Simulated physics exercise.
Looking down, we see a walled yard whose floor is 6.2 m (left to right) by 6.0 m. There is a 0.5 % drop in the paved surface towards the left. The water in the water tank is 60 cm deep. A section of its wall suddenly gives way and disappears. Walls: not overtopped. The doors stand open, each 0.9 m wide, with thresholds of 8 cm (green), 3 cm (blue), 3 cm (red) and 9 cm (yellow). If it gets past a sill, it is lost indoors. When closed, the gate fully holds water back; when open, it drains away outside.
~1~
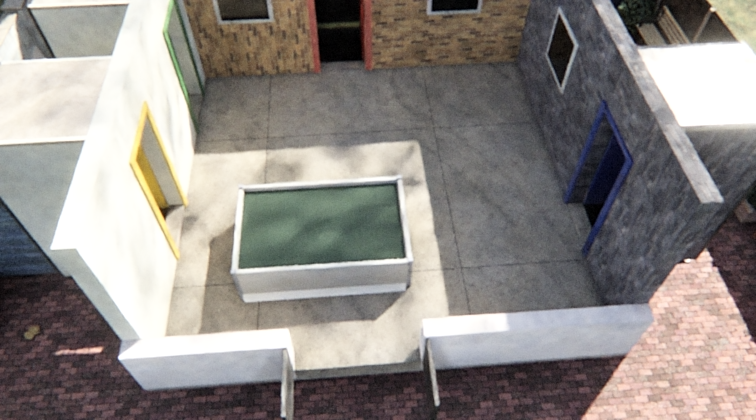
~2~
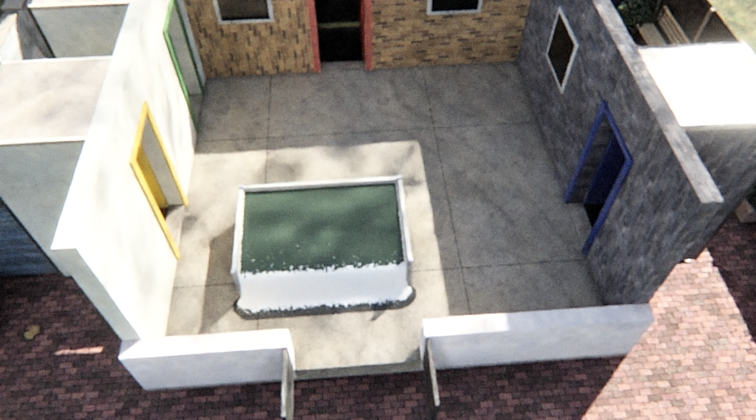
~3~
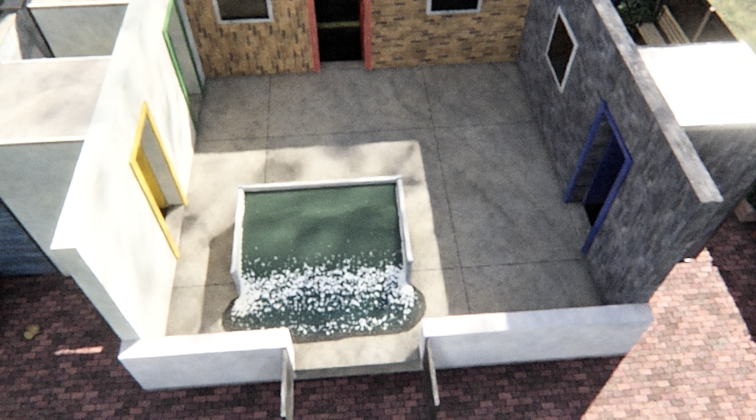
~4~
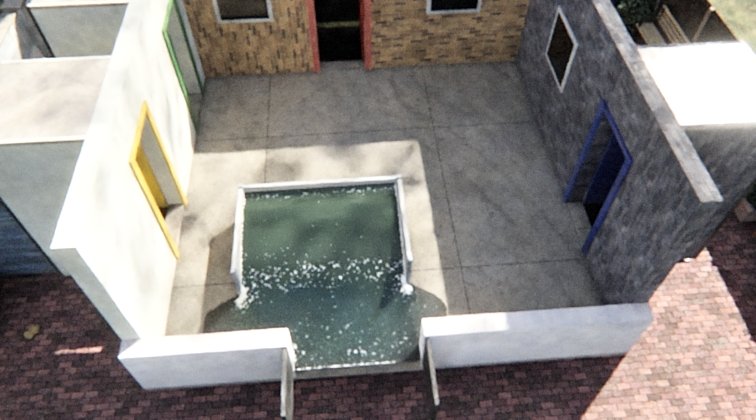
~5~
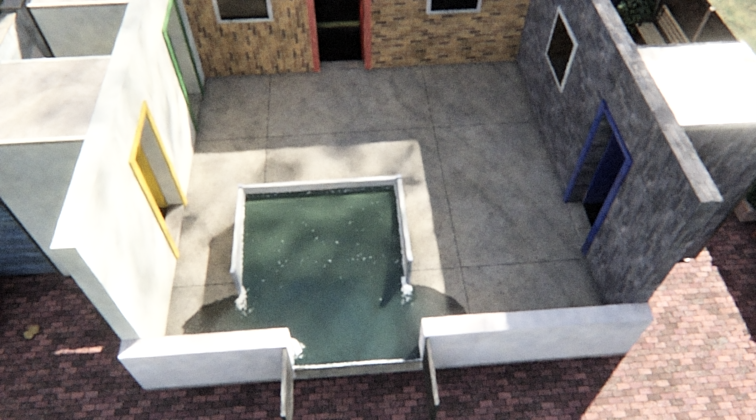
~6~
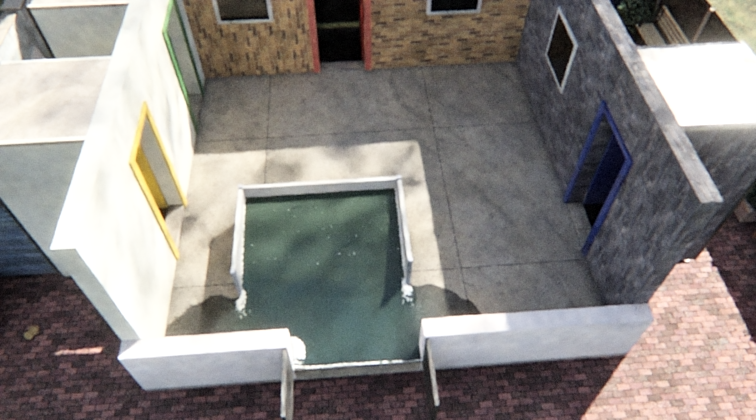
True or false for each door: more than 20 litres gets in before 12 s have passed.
Green door false, blue door false, red door false, yellow door false.
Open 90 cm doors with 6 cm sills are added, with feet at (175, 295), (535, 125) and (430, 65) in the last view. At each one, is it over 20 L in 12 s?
More, less, less.
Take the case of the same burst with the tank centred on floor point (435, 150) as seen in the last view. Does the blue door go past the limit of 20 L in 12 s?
Blue: Beyond limit.
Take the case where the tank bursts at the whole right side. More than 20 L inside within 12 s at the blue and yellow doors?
Outcome at blue: Exceeded; outcome at yellow: Not exceeded.
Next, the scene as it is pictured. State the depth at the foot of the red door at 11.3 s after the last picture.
I'd put it at around 2.0 cm deep.
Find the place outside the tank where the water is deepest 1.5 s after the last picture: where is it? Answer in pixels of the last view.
Near (161, 363).
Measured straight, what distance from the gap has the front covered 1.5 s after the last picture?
That's near 4.0 m in a straight line.
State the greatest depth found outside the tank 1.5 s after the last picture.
Around 30 centimetres.
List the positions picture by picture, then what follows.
The first frame shows the water tank at (322, 225) is whole and still, 60 cm deep.
In the second frame, water pours out at (325, 281) and has run 1.3 m, to (238, 303); typically 7 cm deep outside, 60 cm at the water tank's back.
In the third frame, water pours out at (325, 283) and has run 1.4 m, to (231, 325); typically 11 cm deep outside, 59 cm at the water tank's back.
In the fourth frame, the front is at a hidden place, 1.7 m from the gap at (325, 283); 3.1 m2 of floor is under water; 53 cm left at the back of the water tank.
In the fifth frame, the front is at a hidden place, 2.1 m from the gap at (325, 283); 3.4 m2 of floor is under water; 51 cm left at the back of the water tank.
In the sixth frame, water pours out at (325, 284) and has run 2.3 m, to a hidden place; typically 14 cm deep outside, 49 cm at the water tank's back.
Then, 0.7 s after the last picture water covers 15 % of the floor and is deepest (42 cm) near (161, 363); green door not reached, blue door not reached, red door not reached, yellow door not reached.
Then, 1.5 s after the last picture water covers 25 % of the floor and is deepest (30 cm) near (161, 363); green door not reached, blue door not reached, red door not reached, yellow door 5 cm at the sill, 0 L in.
Then, 2.8 s after the last picture water covers 40 % of the floor and is deepest (16 cm) near (161, 363); green door 3 cm at the sill, 0 L in, blue door 3 cm at the sill, 0 L in, red door not reached, yellow door 5 cm at the sill, 0 L in.
Then, 6.3 s after the last picture water covers 55 % of the floor and is deepest (8 cm) near (205, 83); green door 5 cm at the sill, 0 L in, blue door 2 cm at the sill, 0 L in, red door 4 cm at the sill, 0 L in, yellow door 3 cm at the sill, 0 L in.
Then, 11.3 s after the last picture water covers 85 % of the floor and is deepest (4 cm) near (161, 363); green door 3 cm at the sill, 0 L in, blue door 1 cm at the sill, 0 L in, red door 2 cm at the sill, 1 L in, yellow door 2 cm at the sill, 0 L in.
